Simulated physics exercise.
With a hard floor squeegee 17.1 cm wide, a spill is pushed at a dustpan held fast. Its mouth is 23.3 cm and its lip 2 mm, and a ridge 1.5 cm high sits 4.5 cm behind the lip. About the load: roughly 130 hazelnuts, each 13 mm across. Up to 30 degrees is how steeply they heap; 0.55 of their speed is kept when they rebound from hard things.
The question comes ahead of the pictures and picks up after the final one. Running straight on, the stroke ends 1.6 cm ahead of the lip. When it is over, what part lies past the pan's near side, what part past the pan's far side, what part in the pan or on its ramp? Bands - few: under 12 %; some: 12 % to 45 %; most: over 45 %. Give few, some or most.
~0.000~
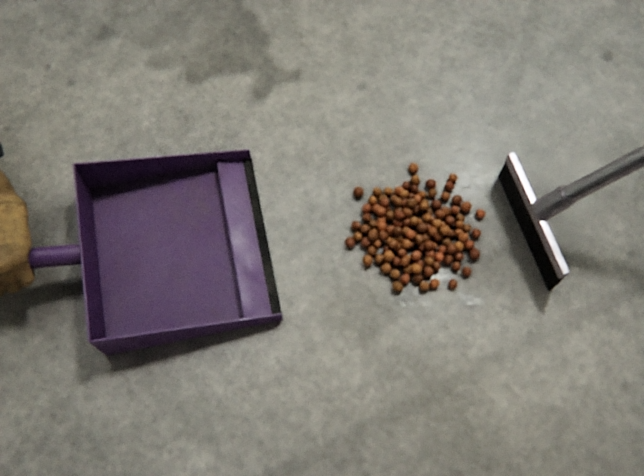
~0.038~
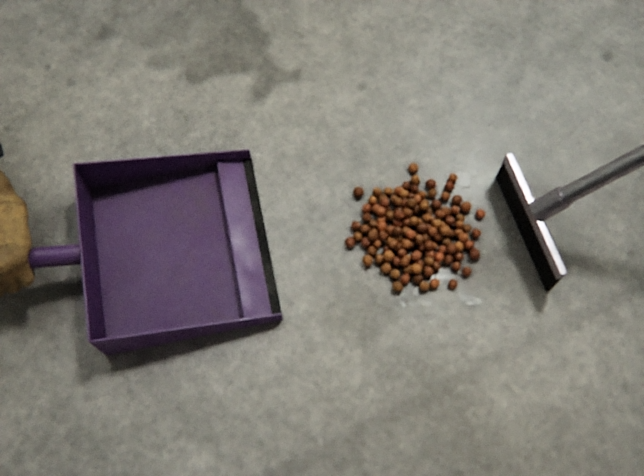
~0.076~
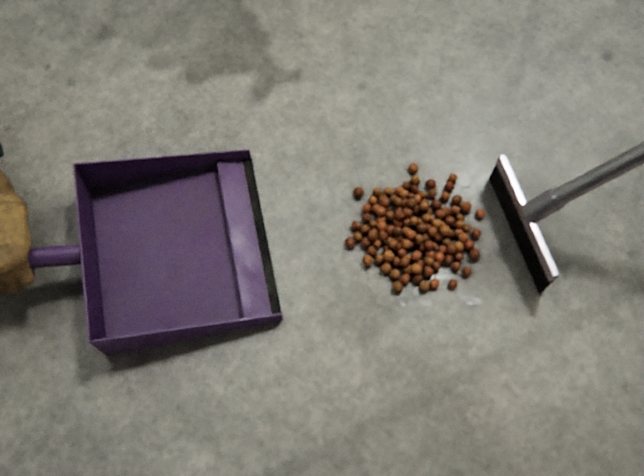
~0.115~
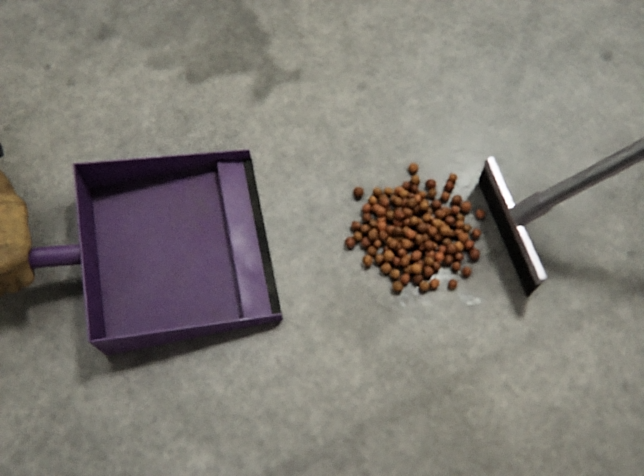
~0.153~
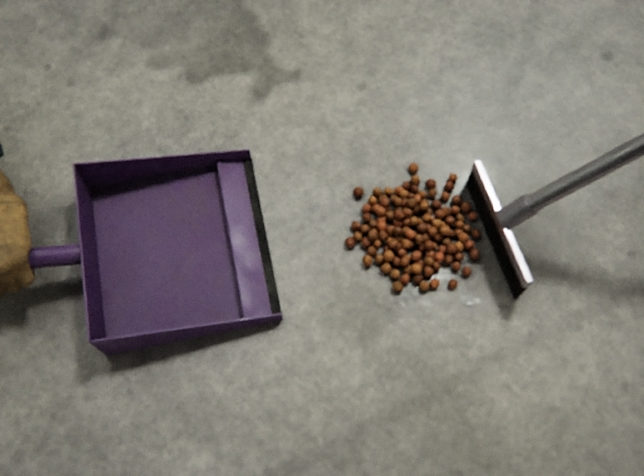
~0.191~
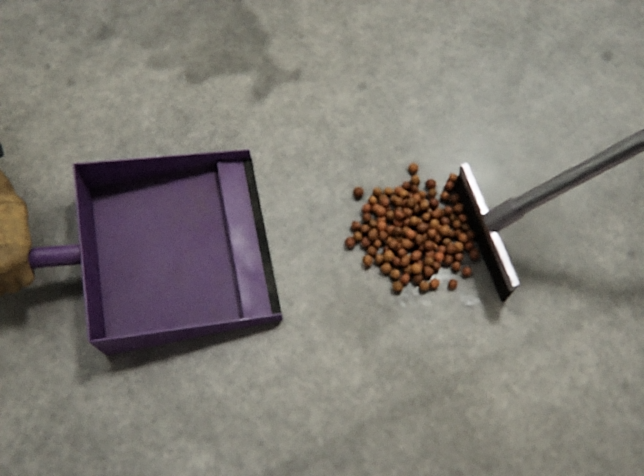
Near side: Some, far side: Few, pan: Some.
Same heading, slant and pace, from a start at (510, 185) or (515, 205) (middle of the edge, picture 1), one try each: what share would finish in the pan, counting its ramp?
The two tries give some 30 % and some 35 %.
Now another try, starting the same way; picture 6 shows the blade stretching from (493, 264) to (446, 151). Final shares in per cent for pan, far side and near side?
The pan gets 30, the far side 5 and the near side 15.
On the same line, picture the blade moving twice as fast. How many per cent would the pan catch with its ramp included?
It would be around 35 per cent.
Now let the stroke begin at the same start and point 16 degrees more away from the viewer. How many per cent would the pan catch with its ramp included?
That would give about 40 percent.
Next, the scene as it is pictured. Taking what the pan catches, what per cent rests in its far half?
Estimate: Close to 20 %.
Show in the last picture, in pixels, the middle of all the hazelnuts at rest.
I'd put it at about (272, 265).
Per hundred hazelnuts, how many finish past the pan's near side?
Share at rest: Approx. 20 per cent.
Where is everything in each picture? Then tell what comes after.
The first picture shows blade from (562, 274) to (510, 160), moved 0.0 cm, 0 of the pieces shifted so far; middle of the pieces at (416, 235); pan at (168, 254).
The second picture shows blade from (560, 274) to (508, 160), moved 0.3 cm, 0 of the pieces shifted so far; middle of the pieces at (416, 235).
The third picture shows blade from (552, 276) to (501, 162), moved 1.3 cm, 0 of the pieces shifted so far; middle of the pieces at (416, 235).
The fourth picture shows blade from (540, 279) to (489, 164), moved 2.9 cm, 0 of the pieces shifted so far; middle of the pieces at (416, 235).
The fifth picture shows blade from (526, 283) to (476, 167), moved 4.6 cm, 1 of the pieces shifted so far; middle of the pieces at (416, 235).
The sixth picture shows blade from (513, 286) to (464, 170), moved 6.3 cm, 10 of the pieces shifted so far; middle of the pieces at (416, 235); pan at (168, 254). Its pace works out near 0.45 m/s, heading 2 degrees towards the viewer's side.
After 0.46 s, middle of the blade 15 cm from the lip; 0 % over the lip, far side 0 %, near side 10 %.
Then, at 0.64 s, middle of the blade 7 cm from the lip; 0 % over the lip, far side 0 %, near side 15 %.
After 0.94 s, middle of the blade 2 cm from the lip; 35 % over the lip, far side 0 %, near side 20 %.
In the end, at 1.7 s, near side 20 %, far side 0 %, pan 30 %, in front of the lip or behind the blade 45 %.
